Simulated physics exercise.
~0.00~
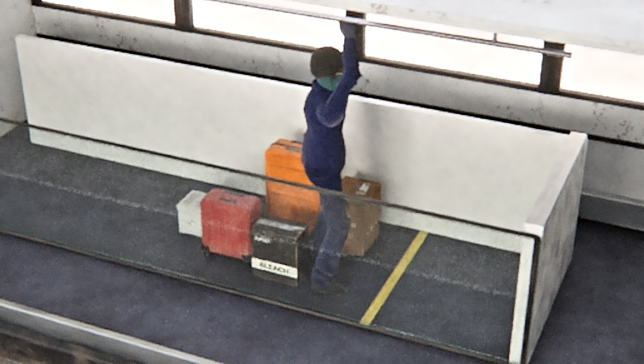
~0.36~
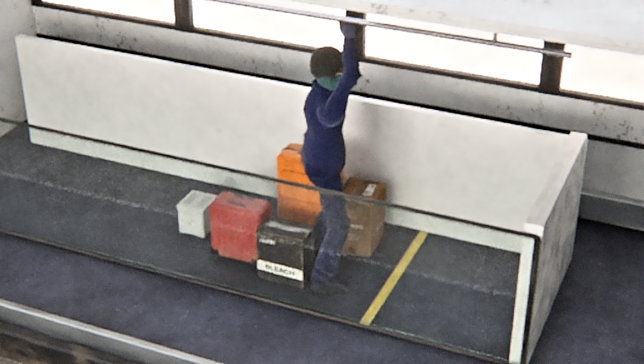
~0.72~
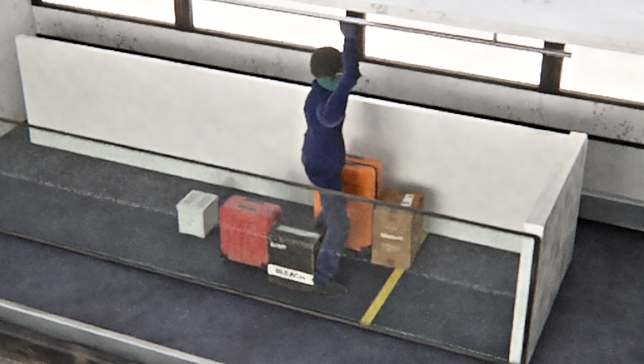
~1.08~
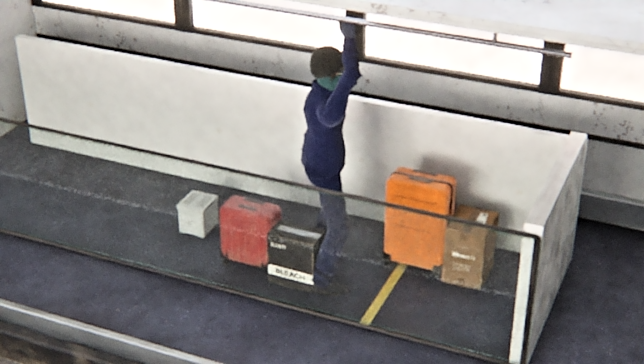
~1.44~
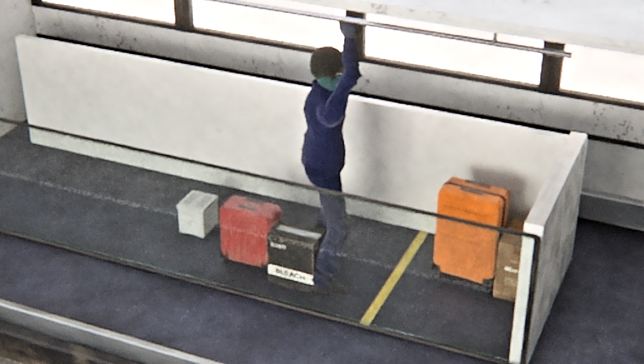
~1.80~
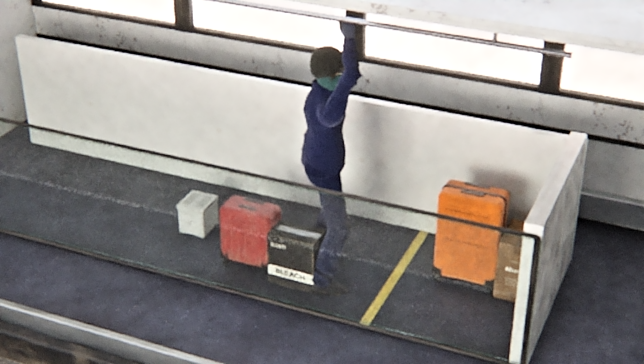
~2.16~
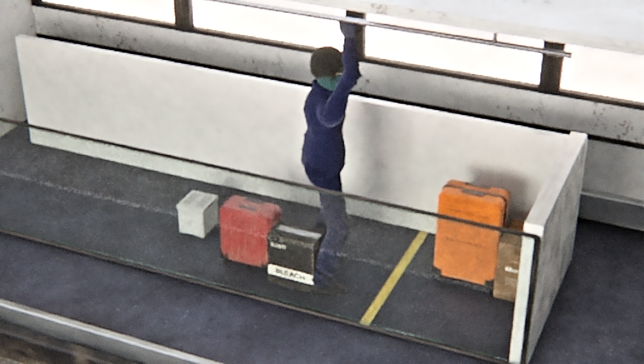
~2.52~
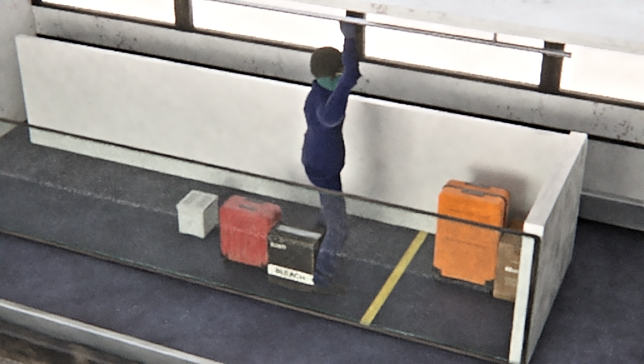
Orange suitcase and brown box sliding right across a yellow line, red case and black box shifting slightly and stopping short.
